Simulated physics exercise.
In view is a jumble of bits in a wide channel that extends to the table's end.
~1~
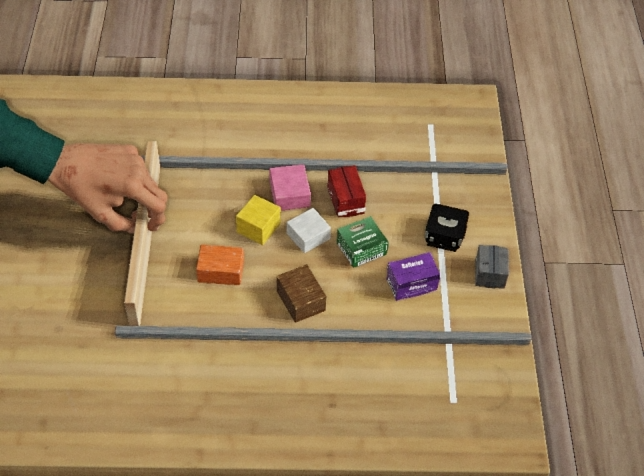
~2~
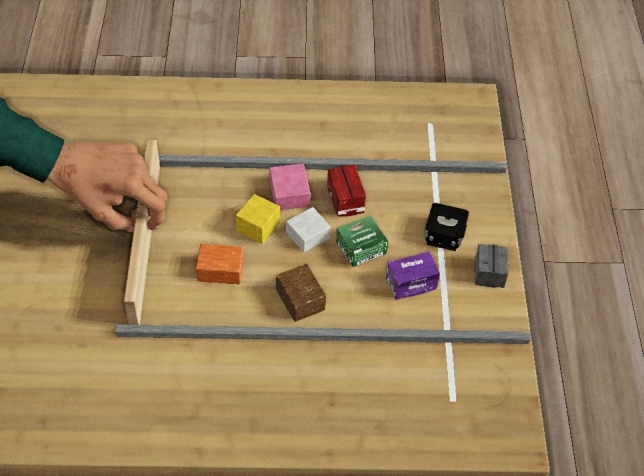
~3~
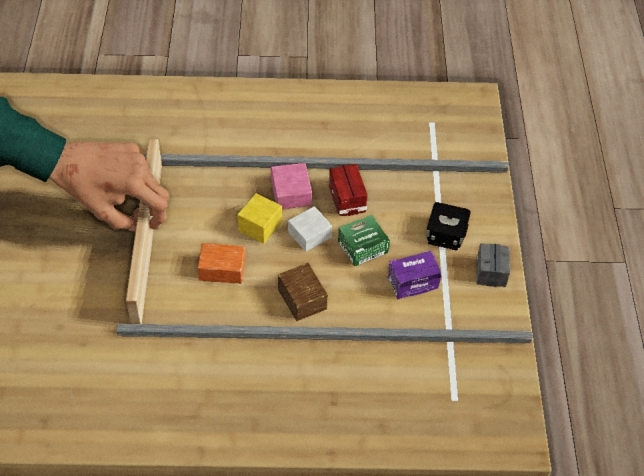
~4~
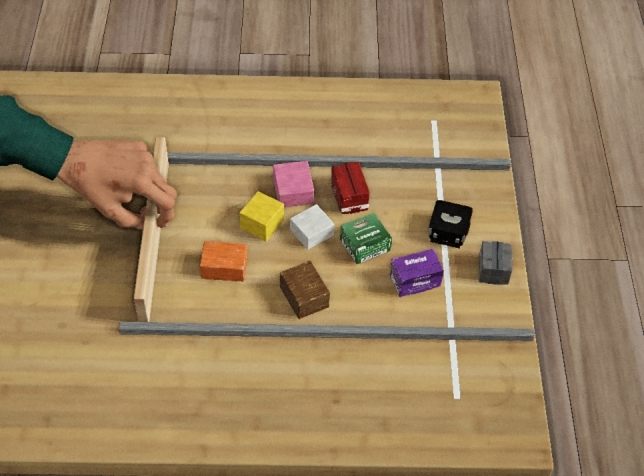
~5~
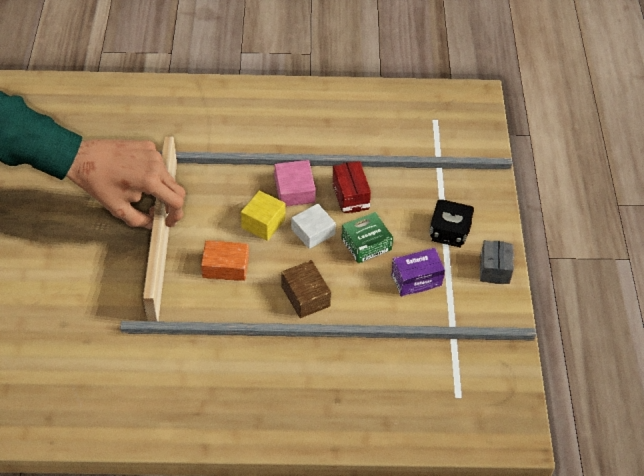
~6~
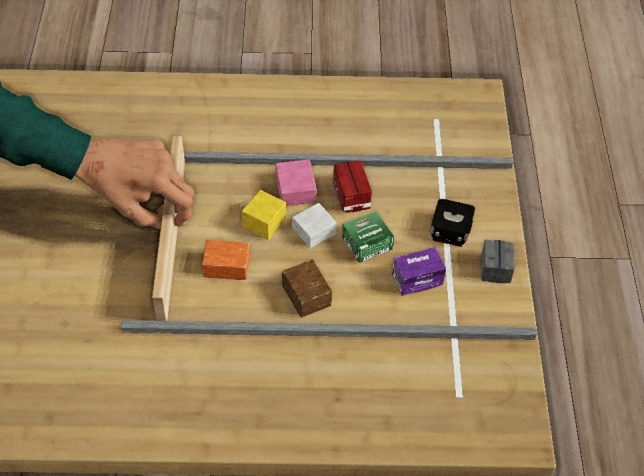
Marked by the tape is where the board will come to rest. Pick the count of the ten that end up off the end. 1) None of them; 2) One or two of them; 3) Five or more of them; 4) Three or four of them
(2) One or two of them.
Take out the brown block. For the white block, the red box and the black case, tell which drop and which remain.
White block: Still there; red box: Still there; black case: Over the edge.
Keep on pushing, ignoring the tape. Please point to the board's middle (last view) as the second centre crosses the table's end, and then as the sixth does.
Near (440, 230) first, near (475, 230) second.
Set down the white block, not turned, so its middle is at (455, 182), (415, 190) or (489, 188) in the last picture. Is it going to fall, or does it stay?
Going through them in order, it ends up falling, it ends up falling, and it ends up falling.
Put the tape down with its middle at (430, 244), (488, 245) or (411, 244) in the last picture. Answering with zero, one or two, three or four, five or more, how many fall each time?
In that order: Just one or two; 5 or more; none at all.
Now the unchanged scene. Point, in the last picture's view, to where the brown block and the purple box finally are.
(470, 299) and (514, 290), approximately.
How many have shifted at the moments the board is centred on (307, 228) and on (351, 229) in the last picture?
7, then 8.
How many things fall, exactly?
It is 2, no more and no fewer.
Early on, none off yet; grey box at rest near (498, 262); black case at rest near (452, 223); purple box at rest near (419, 271).
A while later, none off yet; grey box at rest near (498, 262); black case at rest near (452, 223); purple box travelled a little near (433, 280).
Finally, the number that fall off is one or two; lost, black case and grey box.
